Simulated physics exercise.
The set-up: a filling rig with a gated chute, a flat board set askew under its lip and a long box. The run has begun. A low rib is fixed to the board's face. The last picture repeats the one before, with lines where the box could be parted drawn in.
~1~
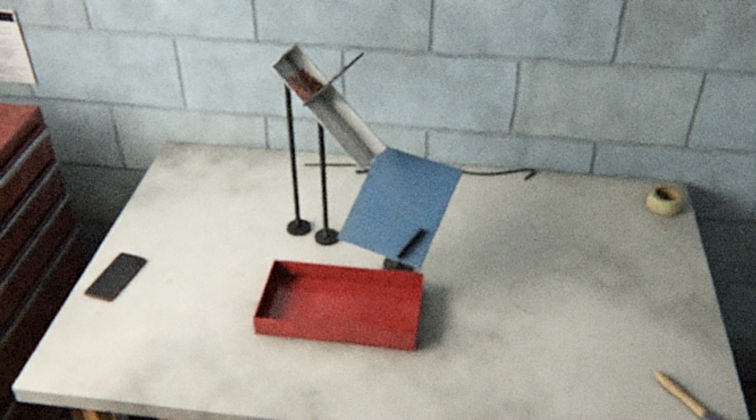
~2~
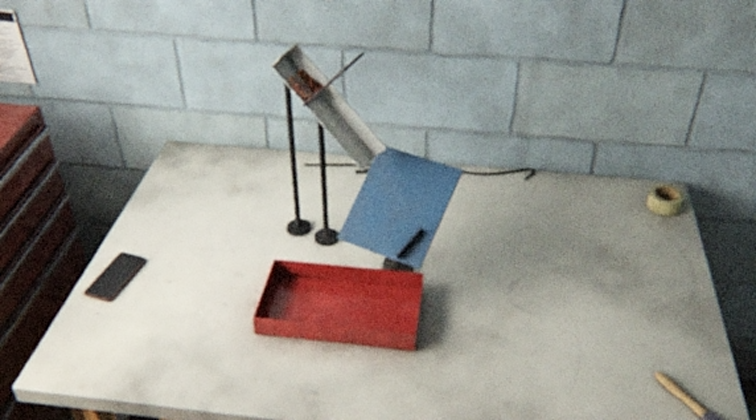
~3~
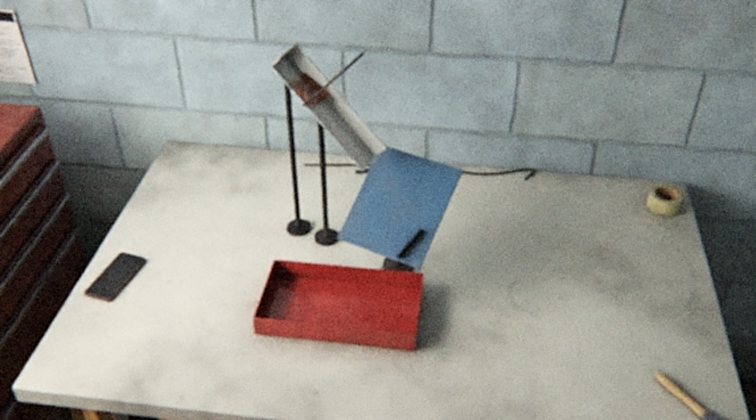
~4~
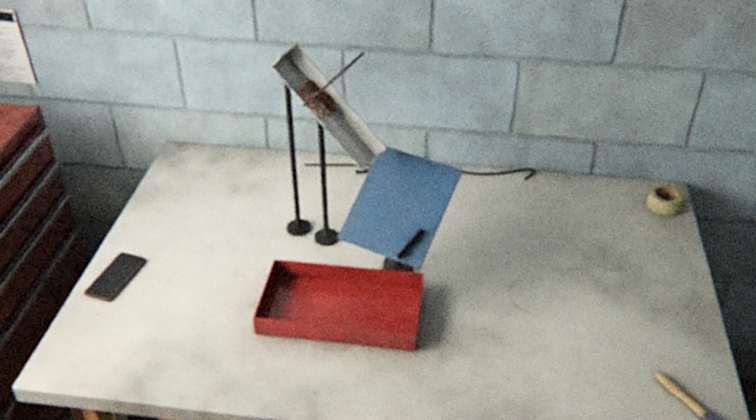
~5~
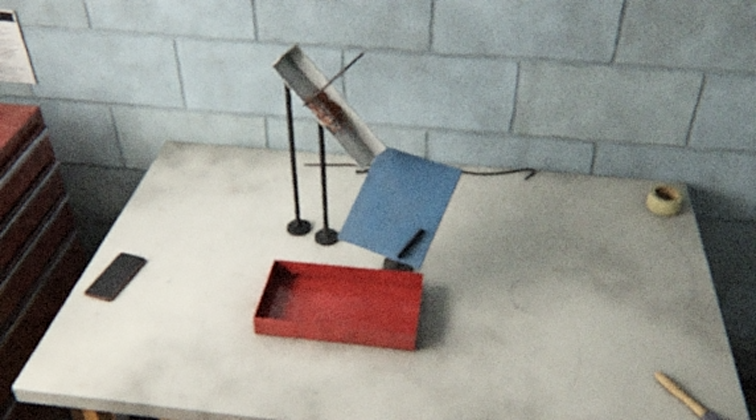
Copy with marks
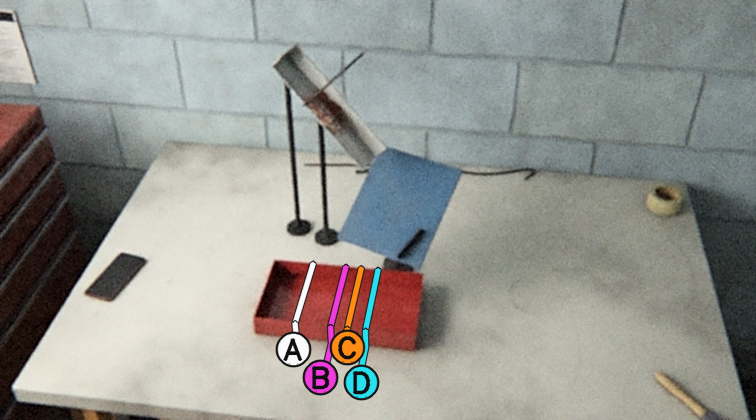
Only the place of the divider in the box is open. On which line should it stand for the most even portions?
D beats the others.
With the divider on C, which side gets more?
More lands on the right.
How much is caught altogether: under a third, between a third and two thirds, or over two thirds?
Over two thirds.
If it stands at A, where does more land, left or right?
More lands on the right.
On the marked copy, line A crosses the front rim at (295, 322); line B crosses the front rim at (330, 326); line C crosses the front rim at (347, 328); line D crosses the front rim at (365, 330).
With A, of what is caught, none on the left of the divider, all on the right.
With B, of what is caught, none on the left of the divider, all on the right.
With C, of what is caught, a small part on the left of the divider, nearly all on the right.
With D, of what is caught, about half on the left of the divider, about half on the right.
